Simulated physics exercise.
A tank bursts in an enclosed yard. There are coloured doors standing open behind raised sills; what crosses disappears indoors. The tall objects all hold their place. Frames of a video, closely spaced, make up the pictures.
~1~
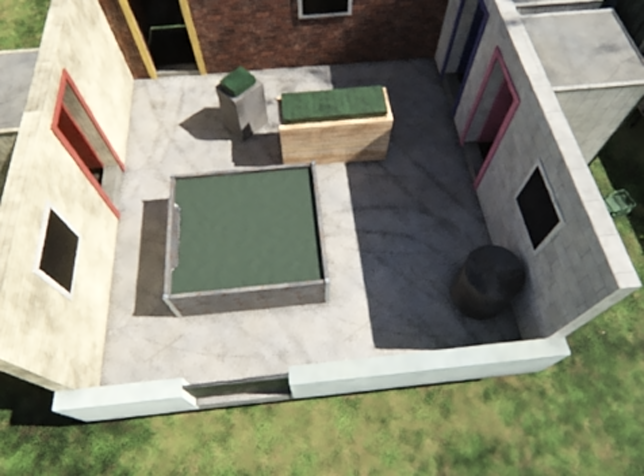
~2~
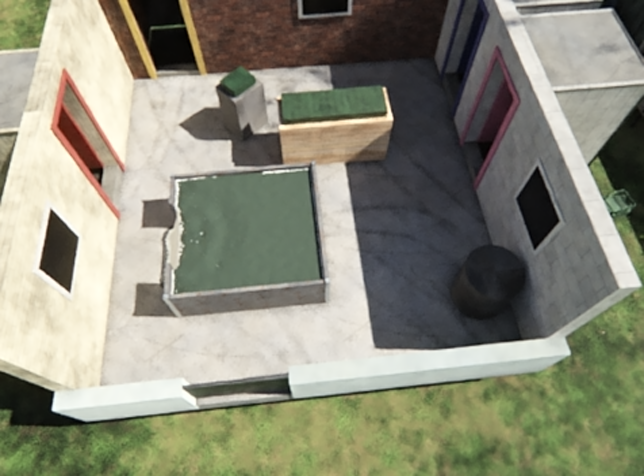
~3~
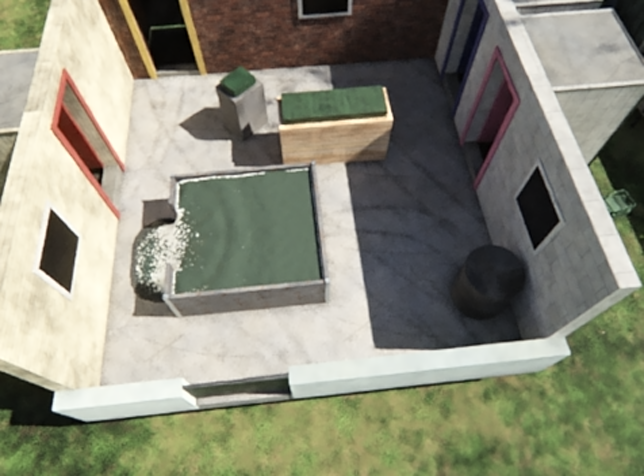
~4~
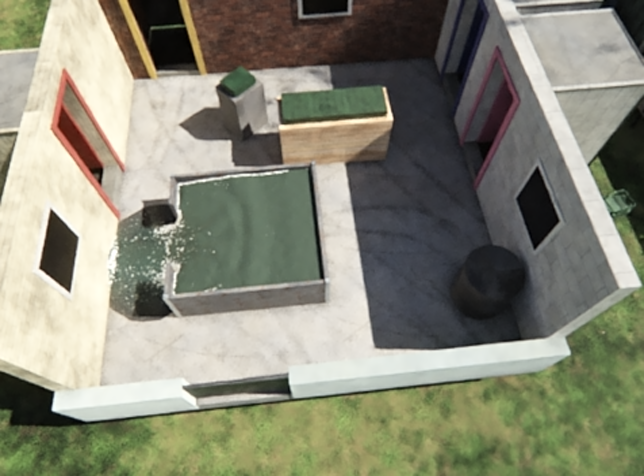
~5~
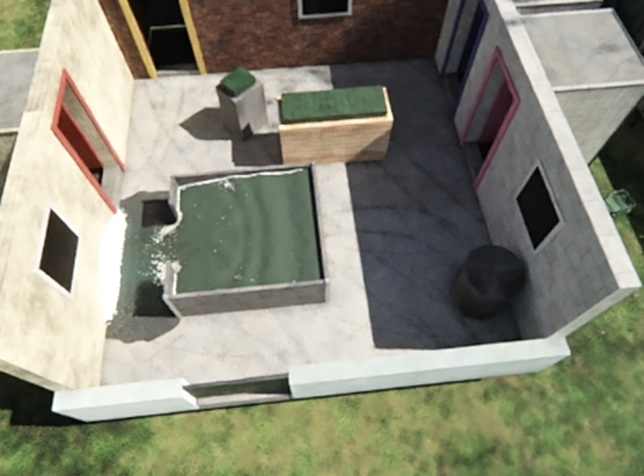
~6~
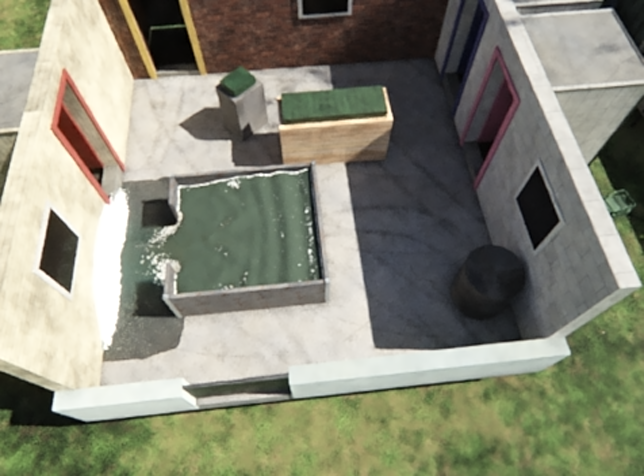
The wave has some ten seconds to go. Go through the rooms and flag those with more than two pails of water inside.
As I see it, most likely the red door gets two buckets or less; most likely the pink door gets two buckets or less; most likely the blue door gets two buckets or less; most likely the yellow door gets too much water.
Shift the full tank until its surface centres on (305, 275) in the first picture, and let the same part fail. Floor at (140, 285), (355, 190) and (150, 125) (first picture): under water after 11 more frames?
Well, in the order you listed them, they'd be reached by the flood, unreached and reached by the flood.
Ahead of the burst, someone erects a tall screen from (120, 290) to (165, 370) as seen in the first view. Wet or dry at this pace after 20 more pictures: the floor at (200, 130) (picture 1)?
I'd say it ends up swamped.
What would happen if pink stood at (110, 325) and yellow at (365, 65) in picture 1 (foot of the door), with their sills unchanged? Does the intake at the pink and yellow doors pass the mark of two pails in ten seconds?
Note: Pink door beats the limit, yellow door does not reach the limit.
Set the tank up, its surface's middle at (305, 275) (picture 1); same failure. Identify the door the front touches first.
It's the one in red.
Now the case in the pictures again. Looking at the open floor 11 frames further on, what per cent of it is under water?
About 35 %.
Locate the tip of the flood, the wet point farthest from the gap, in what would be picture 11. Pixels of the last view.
Somewhere around (130, 115).
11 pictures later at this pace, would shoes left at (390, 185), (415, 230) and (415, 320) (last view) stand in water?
Result, in that order: Not wetted / not wetted / not wetted.
A moment on, water covers 15 % of the floor; the red door wet at the sill, nothing in, the pink door not reached, the blue door not reached, the yellow door not reached.
Next, water covers 35 % of the floor; the red door wet at the sill, nothing in, the pink door not reached, the blue door not reached, the yellow door under two buckets in.
Then, water covers 55 % of the floor; the red door under two buckets in, the pink door not reached, the blue door not reached, the yellow door over two buckets in.
Later, water covers 85 % of the floor; the red door under two buckets in, the pink door wet at the sill, nothing in, the blue door wet at the sill, nothing in, the yellow door far over two buckets in.
In the end, water covers 100 % of the floor; the red door under two buckets in, the pink door wet at the sill, nothing in, the blue door wet at the sill, nothing in, the yellow door far over two buckets in.
